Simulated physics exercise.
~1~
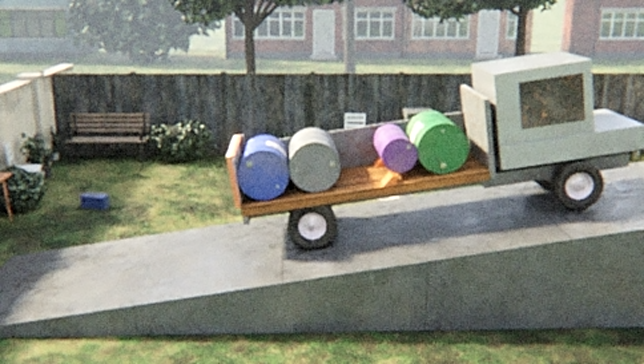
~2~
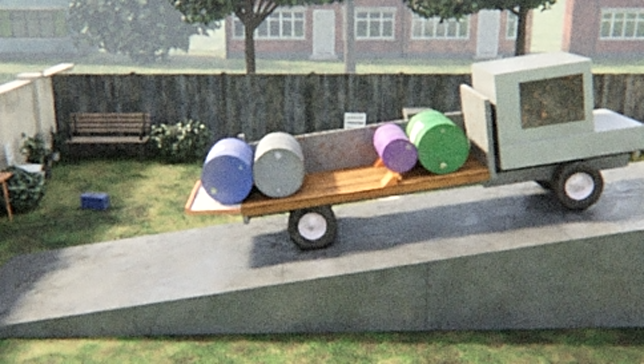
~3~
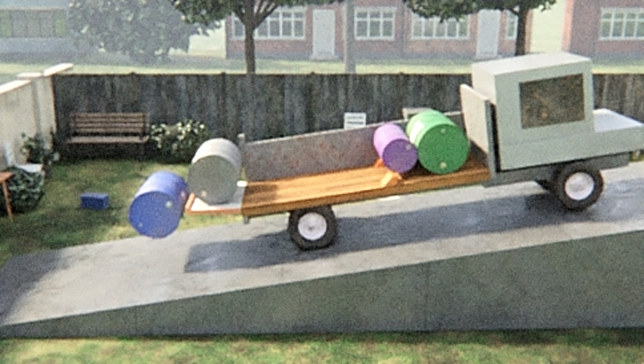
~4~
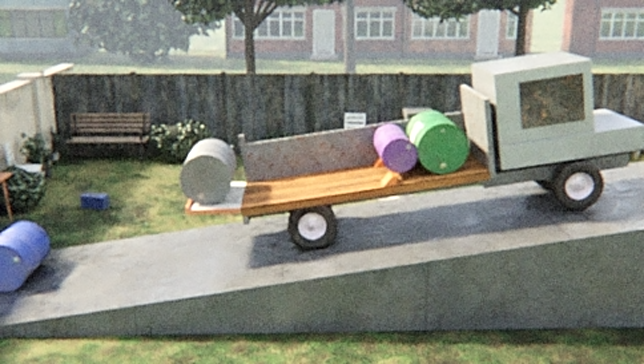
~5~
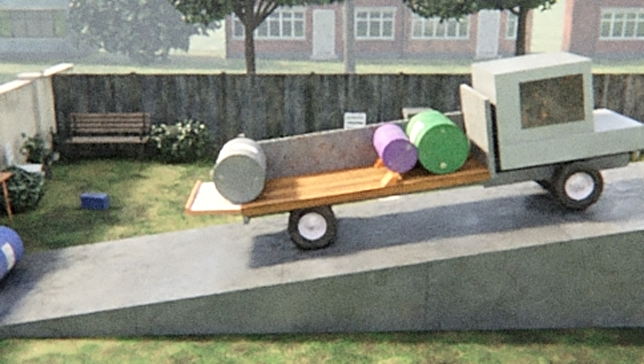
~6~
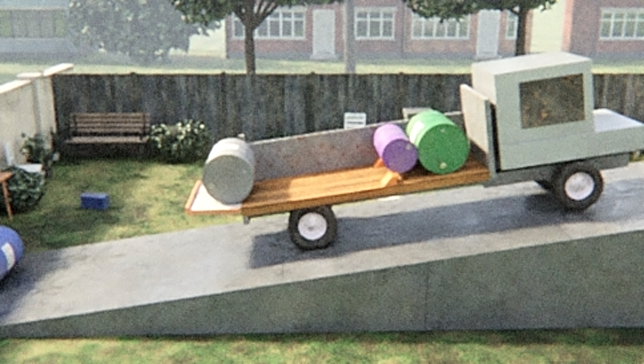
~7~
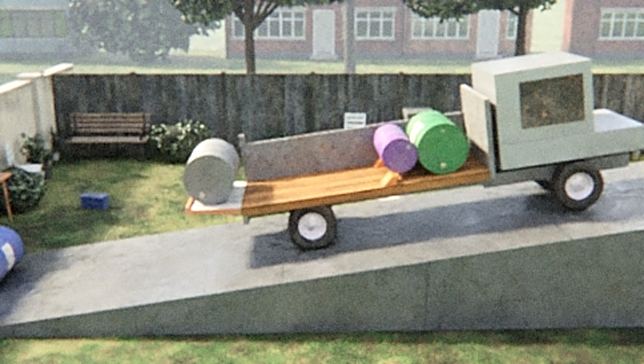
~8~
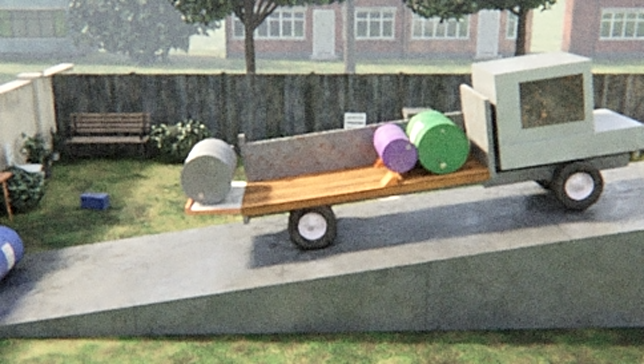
A blue drum rolls left off the lowered tailgate while a grey one stays aboard.
